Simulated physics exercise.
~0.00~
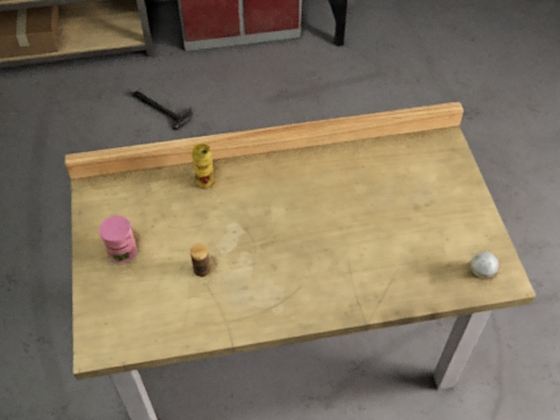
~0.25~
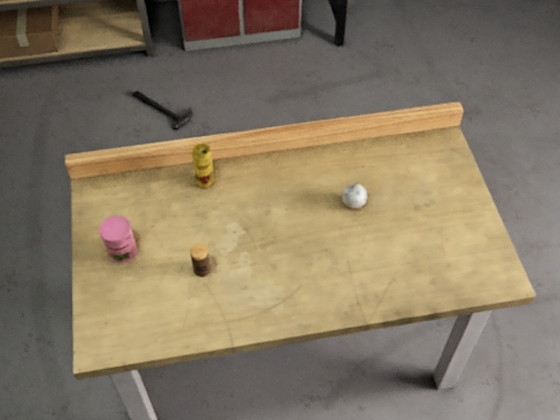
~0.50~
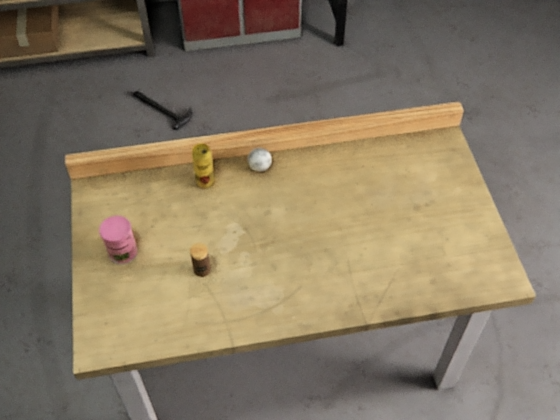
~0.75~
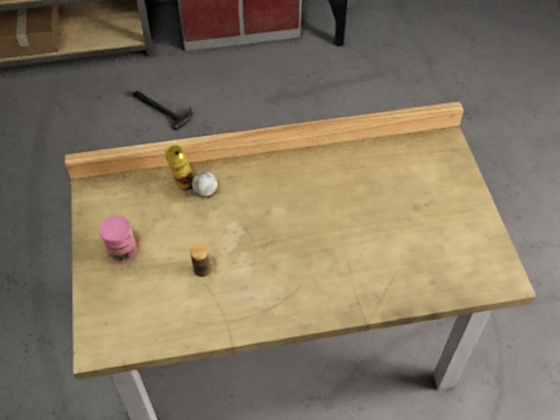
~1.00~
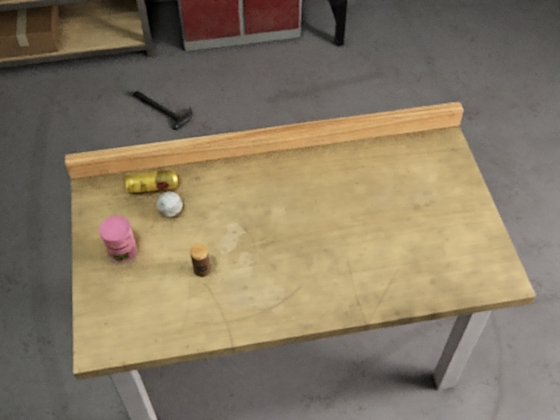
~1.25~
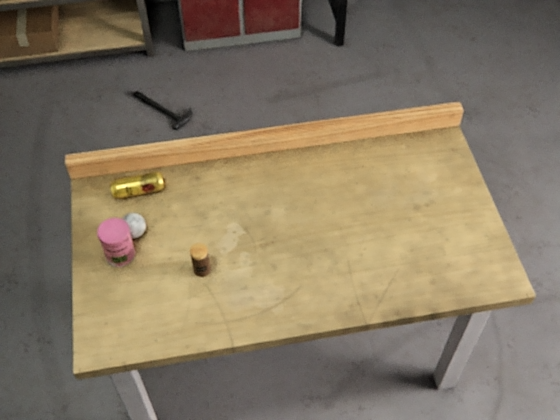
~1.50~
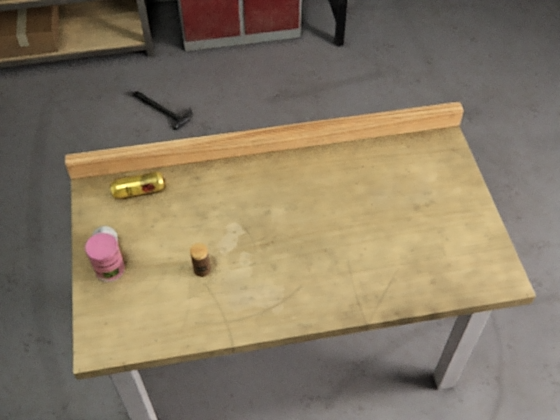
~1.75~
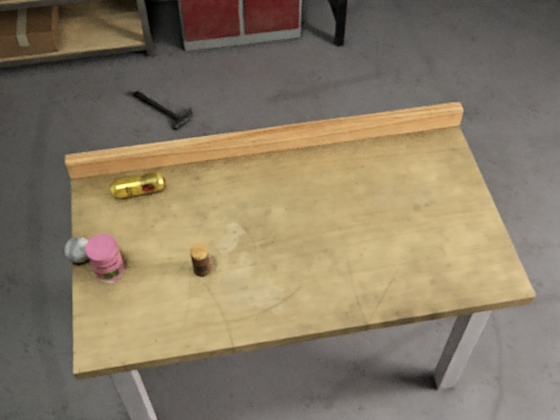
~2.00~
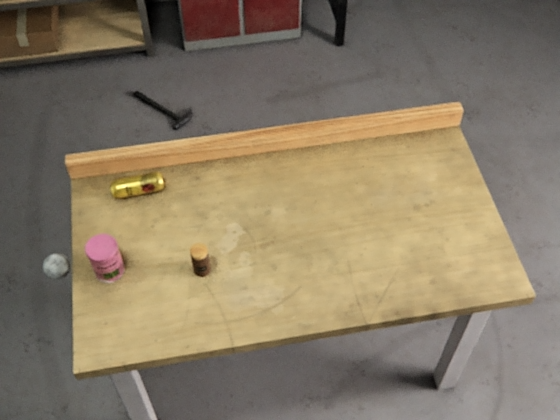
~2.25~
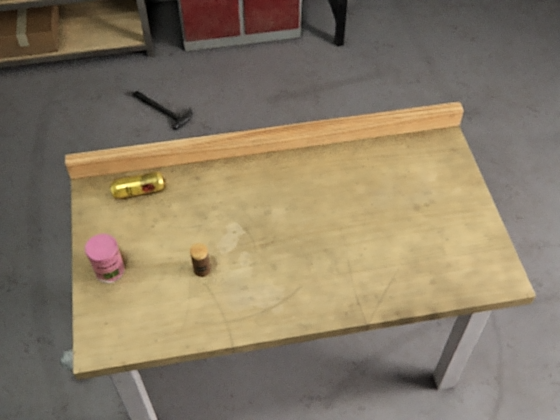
The footage shows a white ball rolling across a table to the rail along its far edge, then knocking over a yellow can and nudging a pink tin, which stays upright. The ball drops off the left side, while a brown shaker stands untouched.
